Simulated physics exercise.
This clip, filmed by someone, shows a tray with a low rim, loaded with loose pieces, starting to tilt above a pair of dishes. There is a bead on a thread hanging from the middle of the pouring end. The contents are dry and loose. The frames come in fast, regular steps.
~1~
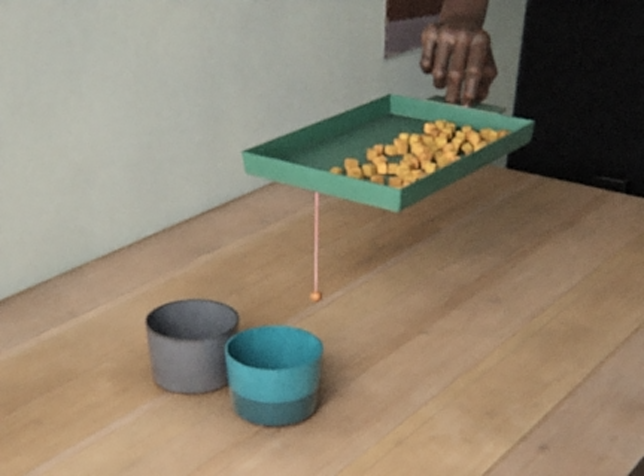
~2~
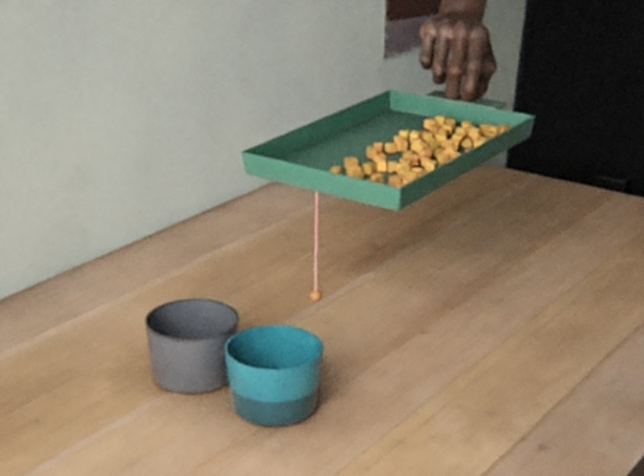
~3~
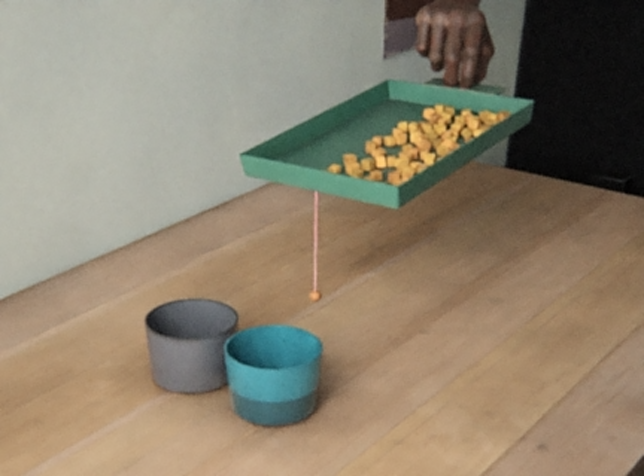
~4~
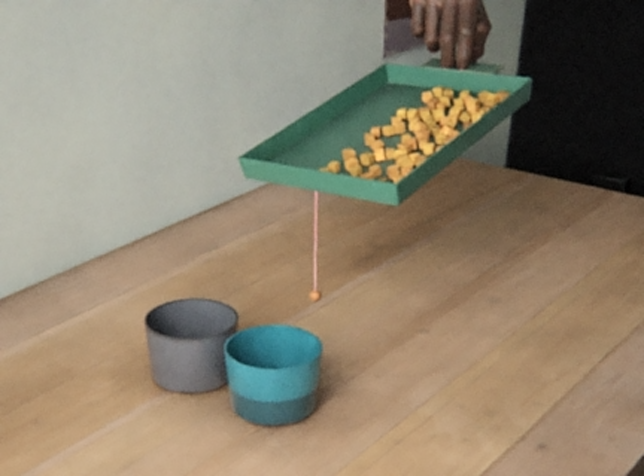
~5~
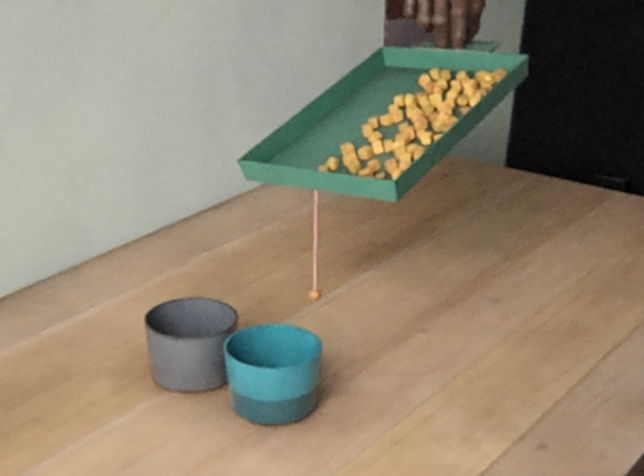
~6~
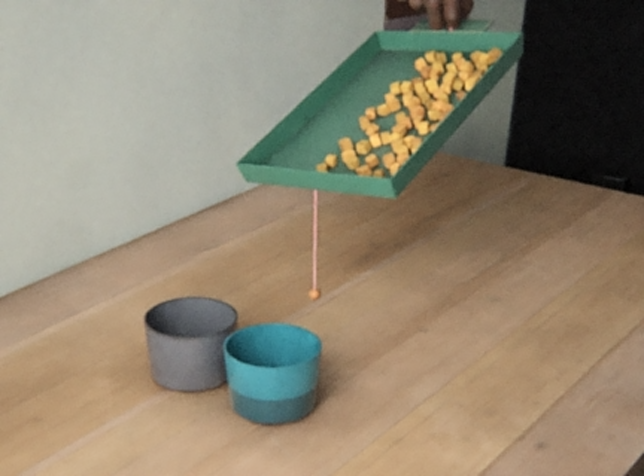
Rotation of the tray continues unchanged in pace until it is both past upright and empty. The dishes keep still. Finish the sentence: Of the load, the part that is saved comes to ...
Less than half of it.
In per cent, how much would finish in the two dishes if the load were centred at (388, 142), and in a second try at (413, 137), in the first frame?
Estimate: 20 % first, 10 % second.
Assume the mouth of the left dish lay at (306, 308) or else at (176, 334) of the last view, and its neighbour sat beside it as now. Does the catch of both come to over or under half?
First under half, then less than half.
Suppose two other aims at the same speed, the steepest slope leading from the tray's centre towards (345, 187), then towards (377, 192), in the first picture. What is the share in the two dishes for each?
I'd say some 40 in a hundred at first, then 10 in a hundred.
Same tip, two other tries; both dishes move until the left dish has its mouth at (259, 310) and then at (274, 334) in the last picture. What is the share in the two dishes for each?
About 50 per cent, then about 20 per cent.
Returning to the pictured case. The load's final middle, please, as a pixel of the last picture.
I'd mark it at roughly (240, 356).
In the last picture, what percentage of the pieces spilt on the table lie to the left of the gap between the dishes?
Looks to be around 40 per cent of the spill.
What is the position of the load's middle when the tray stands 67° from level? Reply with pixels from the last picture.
I'd put the middle of the pieces at roughly (289, 158).
Just after the last frame, tray tipped steeply; almost all on the tray; about a tenth in the air.
A moment on, tray tipped past a quarter turn; the larger part on the tray; about a tenth in the left dish; about a tenth outside both; just a few in the air.
Further on, tray tipped past a quarter turn; about a tenth in the right dish; about a tenth in the left dish; the larger part outside both.
When it is over, tray tipped past a quarter turn; about a tenth in the right dish; about a tenth in the left dish; the larger part outside both.
